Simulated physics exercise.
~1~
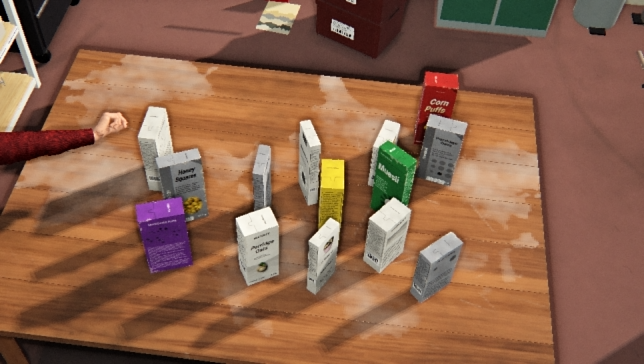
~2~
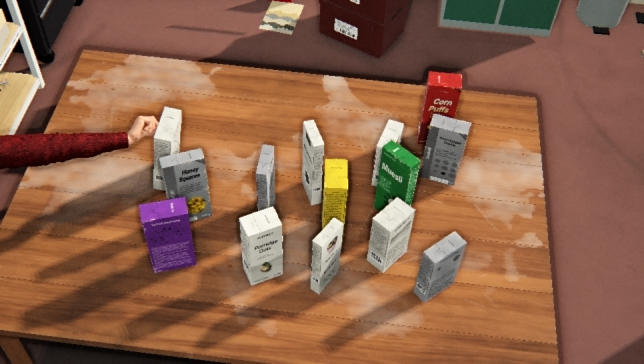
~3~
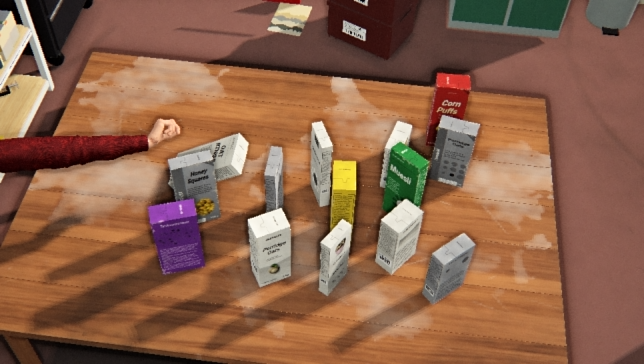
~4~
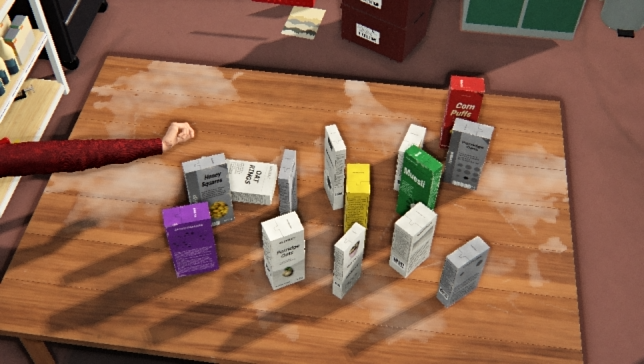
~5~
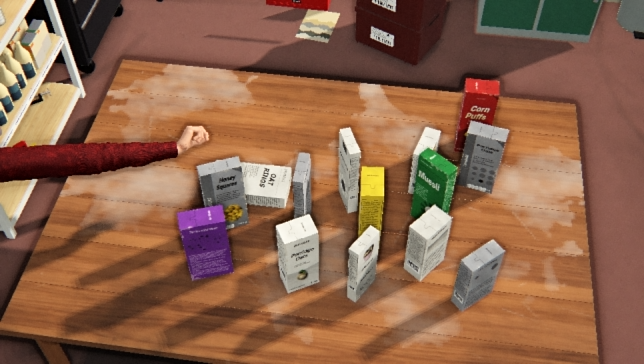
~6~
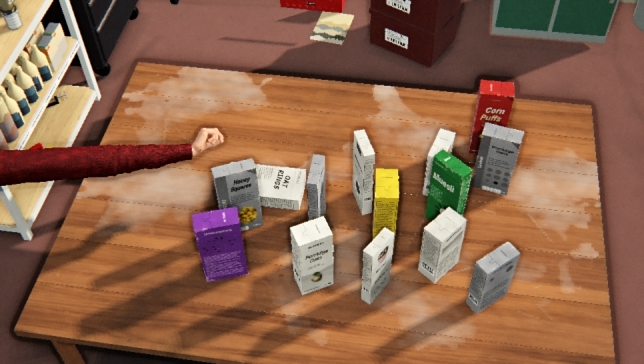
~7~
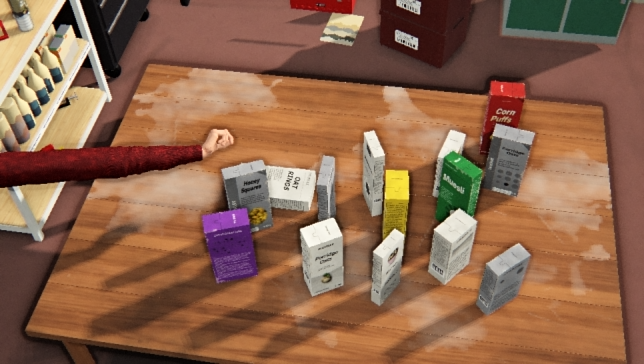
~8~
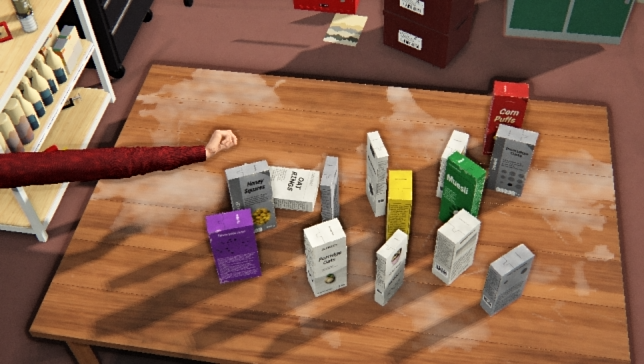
A red-sleeved arm reached in from the left and knocked over a white cereal box at the back of a wooden table, which fell to the right and lay on its side, while the yellow, green, purple, red and other boxes stayed standing.
